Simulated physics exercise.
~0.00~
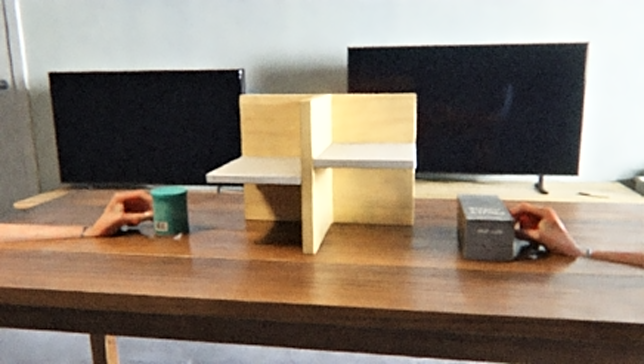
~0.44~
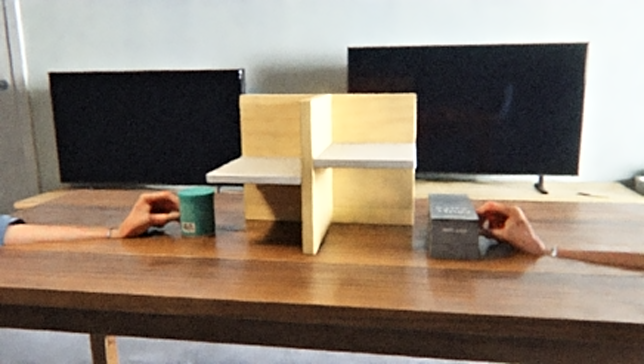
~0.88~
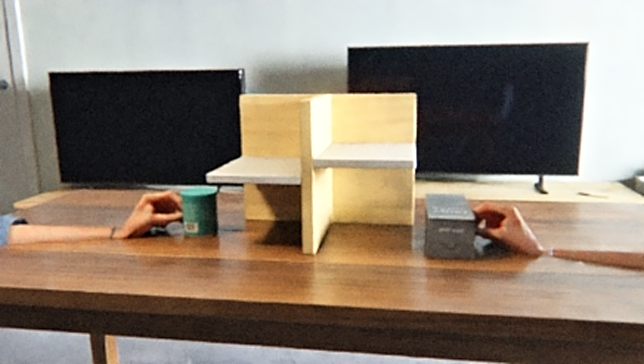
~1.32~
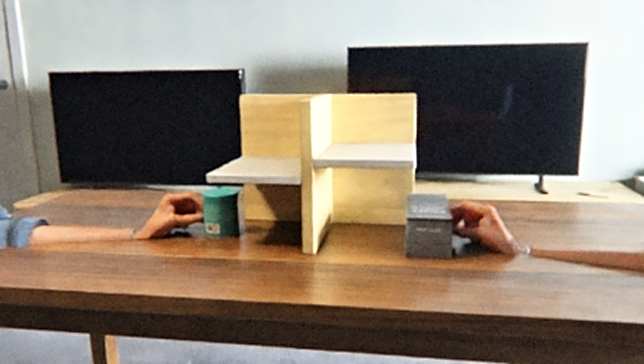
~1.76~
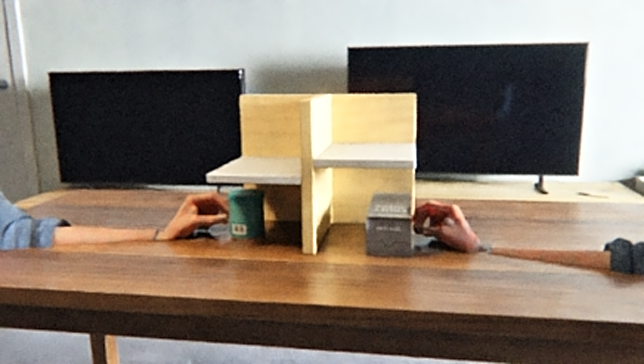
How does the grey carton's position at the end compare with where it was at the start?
At the start the grey carton stands out to the right of the rack, clear of it. By the end it is further left, beneath the right-hand shelf.
On a wooden table, hands slide a turquoise tin right and a grey carton left until both sit beneath a rack's shelves.
